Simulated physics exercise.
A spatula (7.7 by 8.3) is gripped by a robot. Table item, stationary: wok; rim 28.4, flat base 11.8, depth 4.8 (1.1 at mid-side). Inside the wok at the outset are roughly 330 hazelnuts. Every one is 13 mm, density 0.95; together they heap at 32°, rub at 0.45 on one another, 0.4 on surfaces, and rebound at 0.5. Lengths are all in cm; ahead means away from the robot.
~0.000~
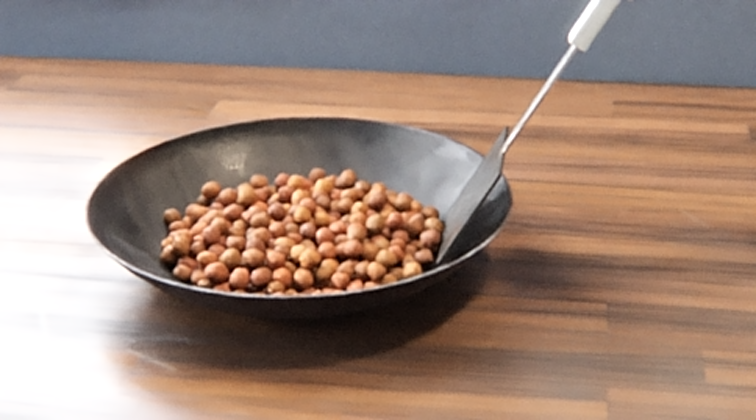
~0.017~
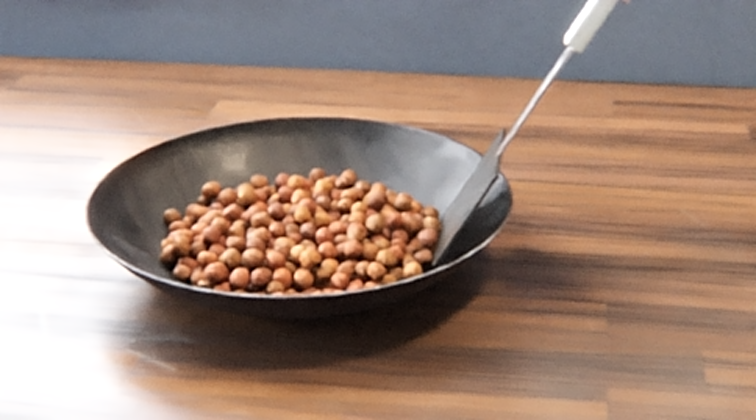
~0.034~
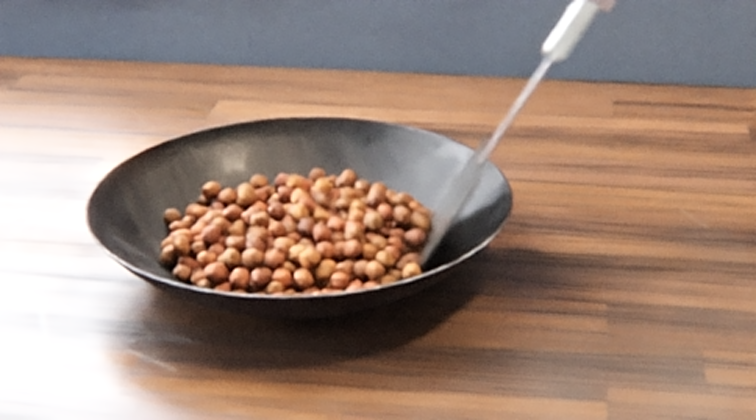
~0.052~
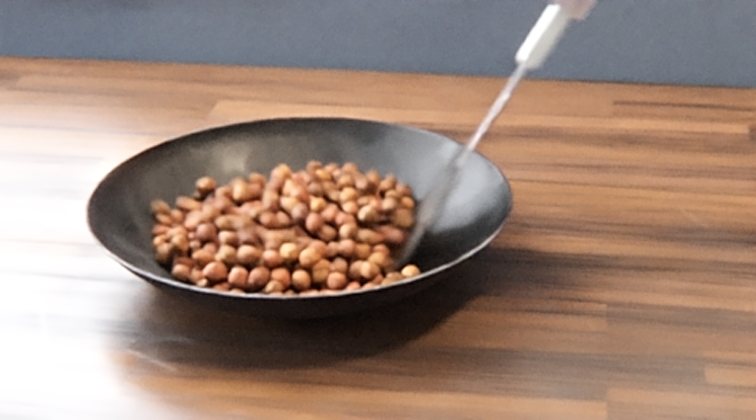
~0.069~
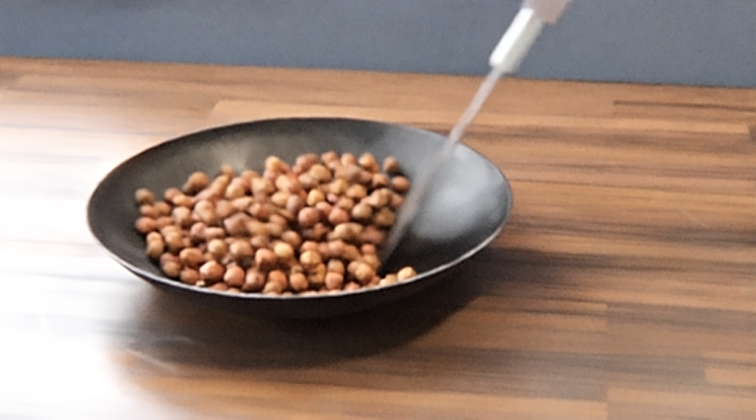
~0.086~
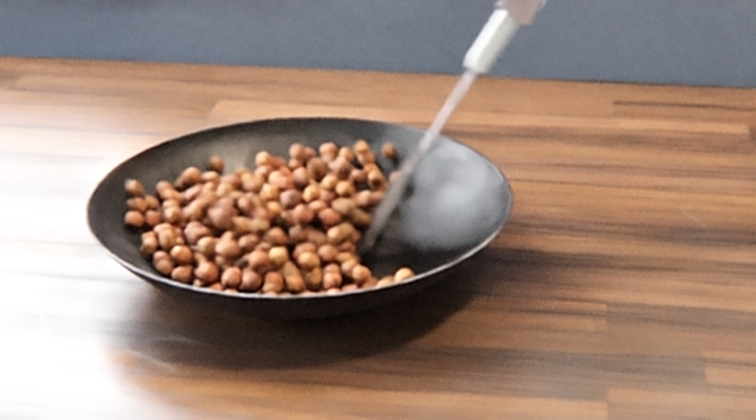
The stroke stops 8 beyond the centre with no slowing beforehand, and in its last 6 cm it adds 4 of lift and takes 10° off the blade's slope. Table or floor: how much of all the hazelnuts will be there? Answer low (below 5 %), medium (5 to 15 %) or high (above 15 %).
High.
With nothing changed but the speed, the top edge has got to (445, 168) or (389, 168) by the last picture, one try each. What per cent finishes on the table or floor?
First try around 10 %, second try around 25 %.
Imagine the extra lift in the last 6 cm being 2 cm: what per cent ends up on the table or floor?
Roughly 20 percent of it.
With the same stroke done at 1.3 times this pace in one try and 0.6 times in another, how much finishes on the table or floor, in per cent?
The two tries give about 30 and 5 in a hundred.
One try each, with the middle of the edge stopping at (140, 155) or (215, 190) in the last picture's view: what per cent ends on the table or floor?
I'd say roughly 35 per cent, then roughly 15 per cent.
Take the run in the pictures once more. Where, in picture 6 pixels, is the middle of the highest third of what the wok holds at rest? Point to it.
Close to pixel (193, 212).
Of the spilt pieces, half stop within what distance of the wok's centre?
Close to 30 cm from the centre.
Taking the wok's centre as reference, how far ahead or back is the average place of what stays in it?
Ahead of centre, roughly 4.0 centimetres.
By 0.13 s, sloping 60°, highest piece 6 above the table; 330 in the wok.
By 0.17 s, sloping 56°, highest piece 6 above the table; 329 in the wok, 1 on the blade or in flight.
By 0.39 s, sloping 50°, highest piece 6 above the table; 266 in the wok, 52 on the table or floor, 12 on the blade or in flight.
By 1.44 s, sloping 50°, highest piece 5 above the table; 266 in the wok, 64 on the table or floor.
Final count, 266 in the wok, 64 on the table or floor. That is 19 % on the table or floor.
